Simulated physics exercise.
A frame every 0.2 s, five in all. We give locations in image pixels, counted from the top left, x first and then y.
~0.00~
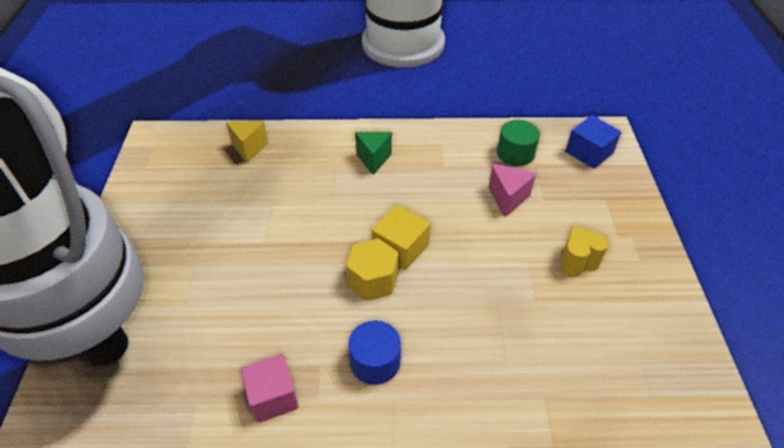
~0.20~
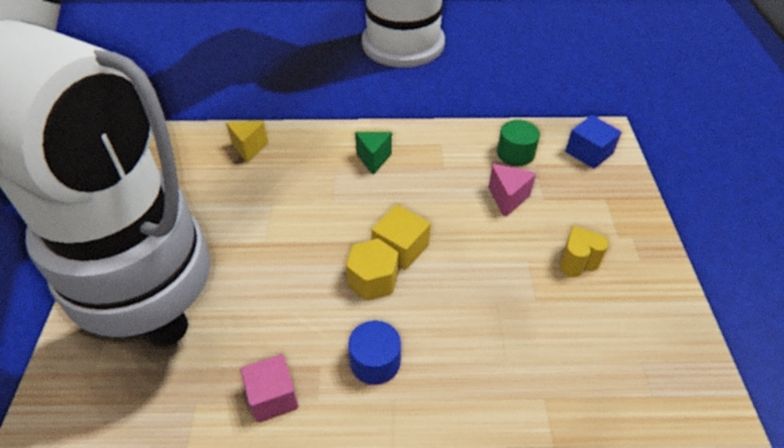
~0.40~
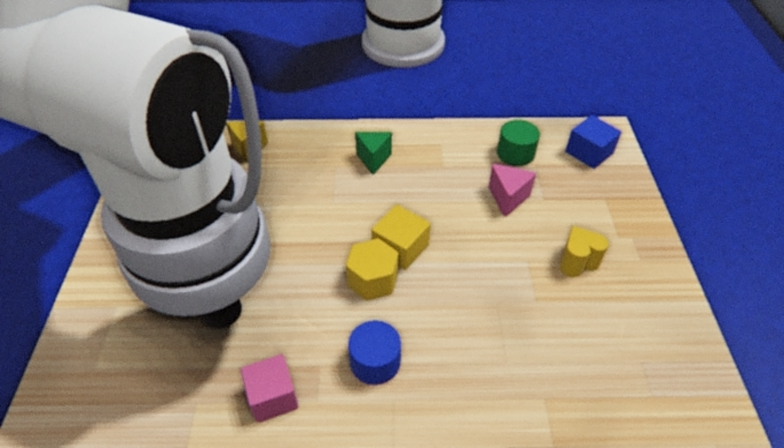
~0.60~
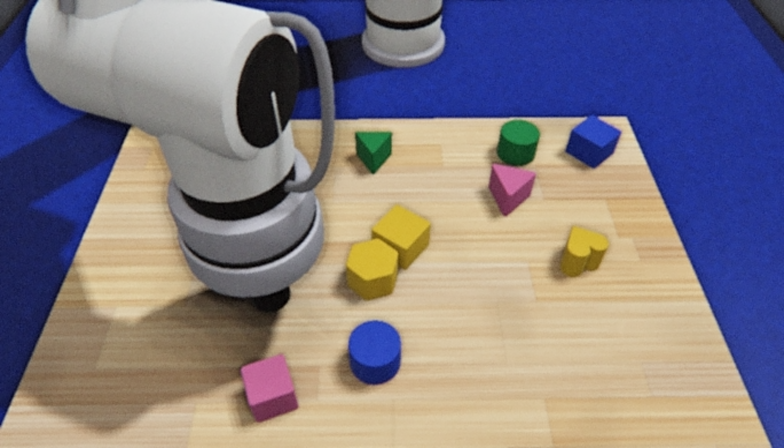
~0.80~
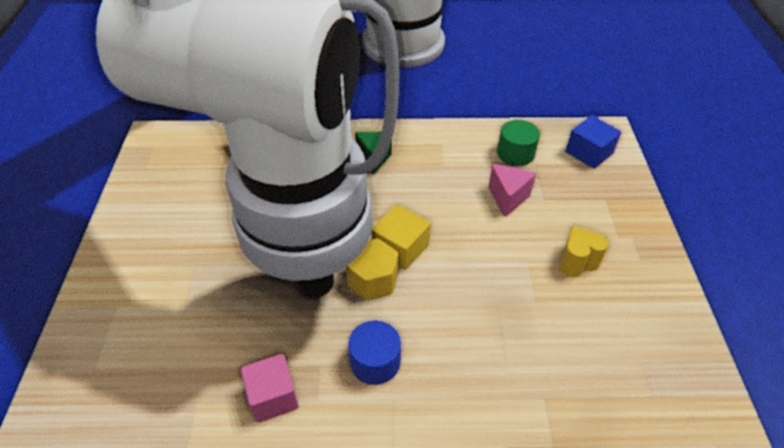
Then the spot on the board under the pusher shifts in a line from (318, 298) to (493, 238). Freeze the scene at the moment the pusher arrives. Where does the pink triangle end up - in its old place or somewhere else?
Well, the pink triangle shifts from its place.
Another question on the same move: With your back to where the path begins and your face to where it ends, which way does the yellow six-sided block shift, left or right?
Gets pushed left.
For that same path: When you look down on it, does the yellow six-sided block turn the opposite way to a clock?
Short answer: Yes.
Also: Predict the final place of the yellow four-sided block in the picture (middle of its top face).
It is going to be at (452, 179).
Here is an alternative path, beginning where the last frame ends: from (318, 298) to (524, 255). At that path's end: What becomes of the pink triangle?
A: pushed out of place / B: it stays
That would be B.
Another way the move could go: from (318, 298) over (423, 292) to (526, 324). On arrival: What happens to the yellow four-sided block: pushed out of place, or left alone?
The yellow four-sided block will be pushed away from where it stands.
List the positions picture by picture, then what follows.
The first frame shows tip of the pusher (107, 348), middles of tops, yellow six-sided block (372, 258), blue round block (375, 342), yellow four-sided block (401, 225), pink triangle (513, 177).
The second frame shows pusher (168, 329), nothing pushed.
The third frame shows pusher (222, 312), nothing pushed.
The fourth frame shows pusher (271, 297), nothing pushed.
The fifth frame shows pusher (315, 283), yellow six-sided block (372, 258), blue round block (375, 342), yellow four-sided block (401, 225), pink triangle (513, 177).
On the path given first. One third of the way, pusher (380, 261); yellow six-sided block (418, 237), turned 15° anticlockwise; yellow four-sided block (430, 205).
Two thirds of the way, pusher (439, 241); yellow six-sided block (467, 213), turned 50° anticlockwise; yellow four-sided block (449, 183), turned 45° anticlockwise.
At the end, pusher (496, 223); yellow six-sided block (510, 190), turned 85° anticlockwise; blue round block unmoved; yellow four-sided block (452, 179), turned 65° anticlockwise; pink triangle (526, 168), turned 40° anticlockwise.
